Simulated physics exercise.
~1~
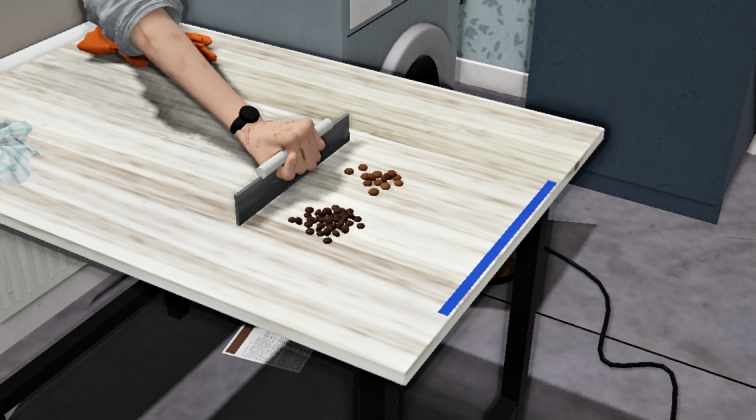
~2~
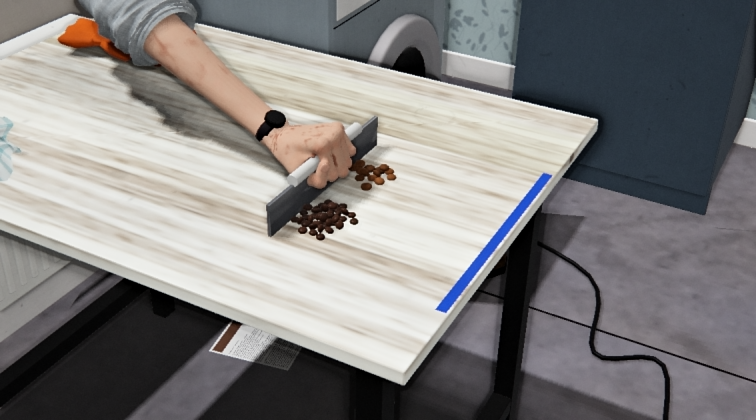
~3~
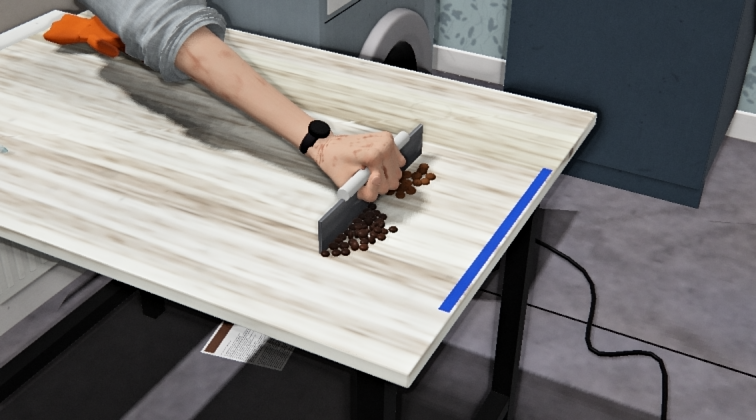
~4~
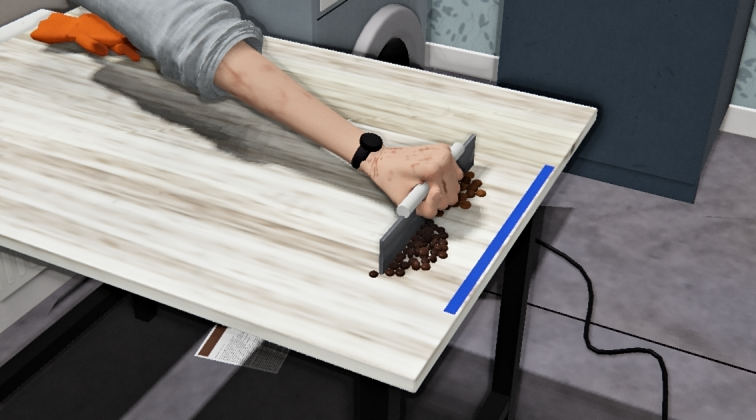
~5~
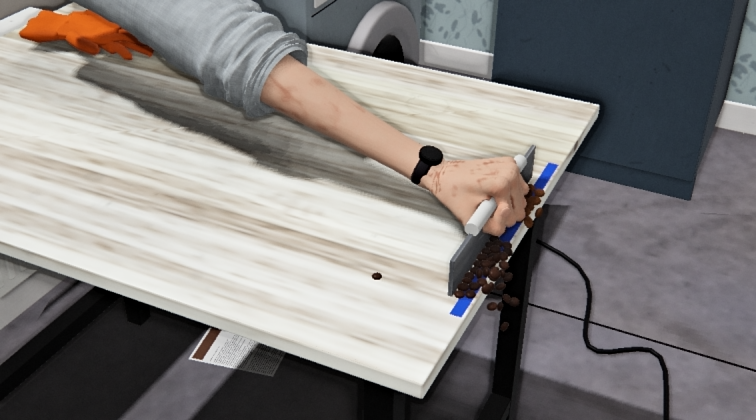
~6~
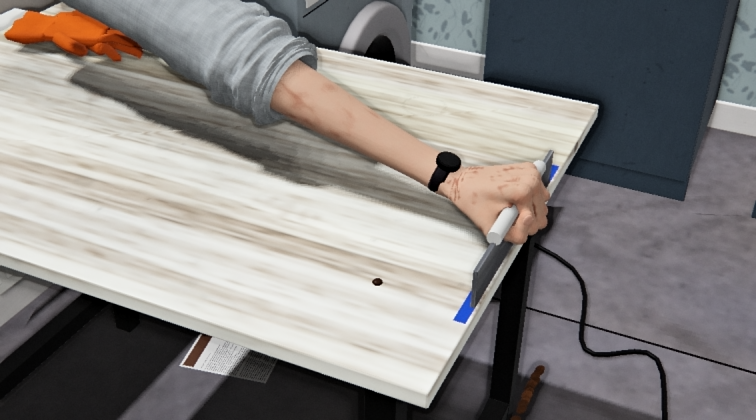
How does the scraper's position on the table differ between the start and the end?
At the start the scraper is near the middle of the table, to the left of the two bean piles. By the end it is farther right, at the blue tape along the table's right edge.
